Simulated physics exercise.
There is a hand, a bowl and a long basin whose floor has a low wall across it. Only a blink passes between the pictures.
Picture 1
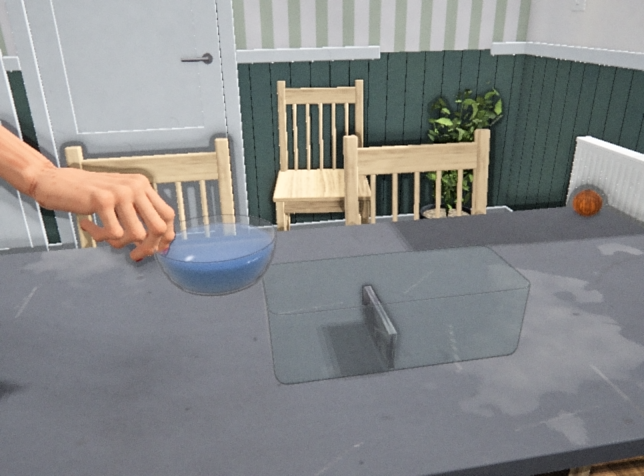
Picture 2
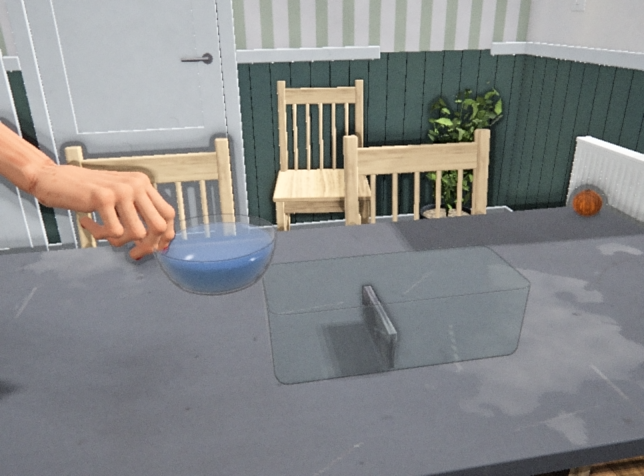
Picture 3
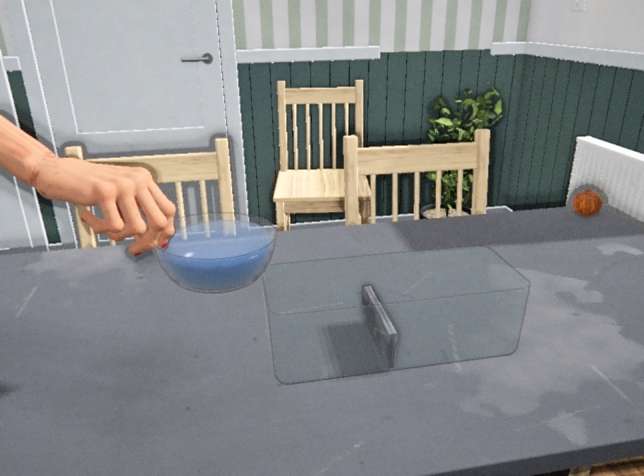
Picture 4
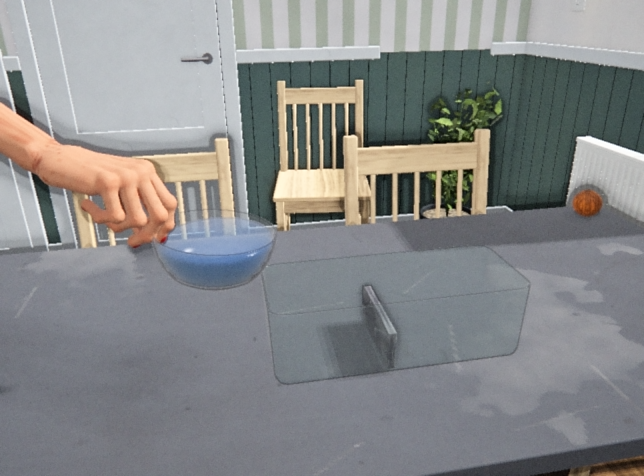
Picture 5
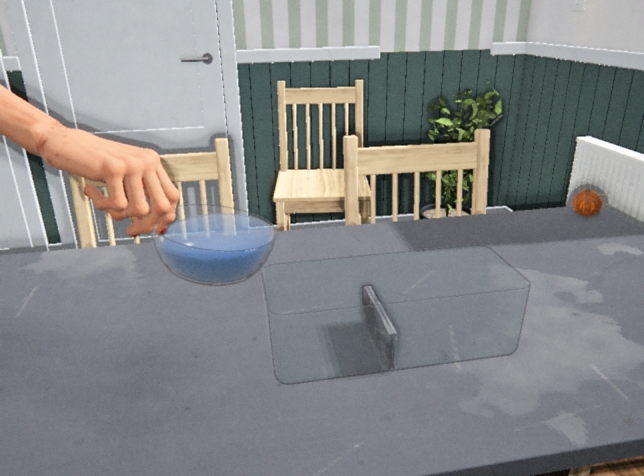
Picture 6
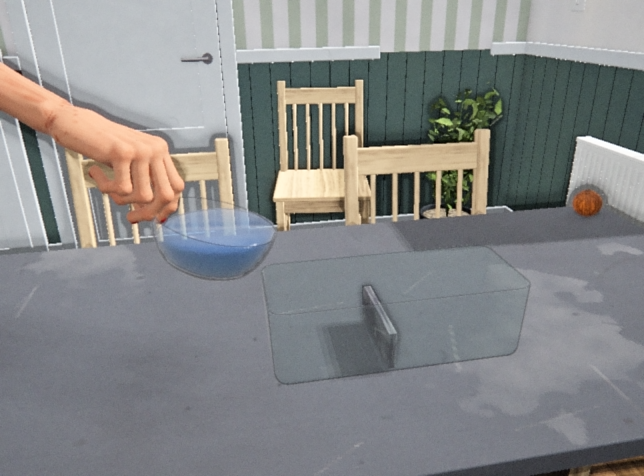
In a room with dark green panelling, striped wallpaper and a pale door, a grey tabletop is seen from slightly above by a still camera. A hand at the left holds a clear bowl of blue liquid beside a long transparent basin with a low wall across its floor, with wooden chairs, a plant and an orange ball beyond. The hand rises slightly and gradually tilts the bowl rightward.
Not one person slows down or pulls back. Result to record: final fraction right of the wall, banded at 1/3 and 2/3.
Fraction right of wall: Under 1/3.
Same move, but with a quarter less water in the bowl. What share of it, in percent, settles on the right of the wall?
Estimated share: Around 0 %.
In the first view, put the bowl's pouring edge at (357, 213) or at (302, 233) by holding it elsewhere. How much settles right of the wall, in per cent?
First try 95 %, second try 30 %.
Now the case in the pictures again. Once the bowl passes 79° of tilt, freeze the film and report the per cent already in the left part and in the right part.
You'd find 30 per cent on the left and 0 per cent on the right.
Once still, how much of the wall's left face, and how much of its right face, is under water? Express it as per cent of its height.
Once it is still, the left part shows 60 per cent and the right part 0.
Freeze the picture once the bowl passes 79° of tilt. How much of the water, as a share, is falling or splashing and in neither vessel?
I'd say some 45 per cent.
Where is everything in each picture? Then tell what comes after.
In the first frame, tilt 0°; pouring edge (276, 232); surface from (157, 246) to (273, 237); the long basin's rim runs from (265, 290) to (509, 265); the wall's top is at (379, 309).
In the second frame, tilt 1°; pouring edge (276, 232); surface from (158, 246) to (274, 237).
In the third frame, tilt 3°; pouring edge (276, 232); surface from (157, 244) to (273, 235).
In the fourth frame, tilt 6°; pouring edge (276, 232); surface from (156, 241) to (273, 232).
In the fifth frame, tilt 11°; pouring edge (276, 233); surface from (156, 236) to (274, 228).
In the sixth frame, tilt 17°; pouring edge (275, 233); surface from (156, 229) to (272, 229); 2 per cent is over the edge.
A moment on, the bowl is tipped on its side and 28 per cent is still to pour, 28 is left of the wall and 0 right of it.
Next, the bowl is tipped right over and 0 per cent is still to pour, 95 is left of the wall and 1 right of it.
Then the bowl is tipped right over and 0 per cent is still to pour, 96 is left of the wall and 3 right of it.
Later the bowl is tipped right over and 0 per cent is still to pour, 95 is left of the wall and 4 right of it.
At rest 95 per cent lies left of the wall, 4 right of it and 1 outside.
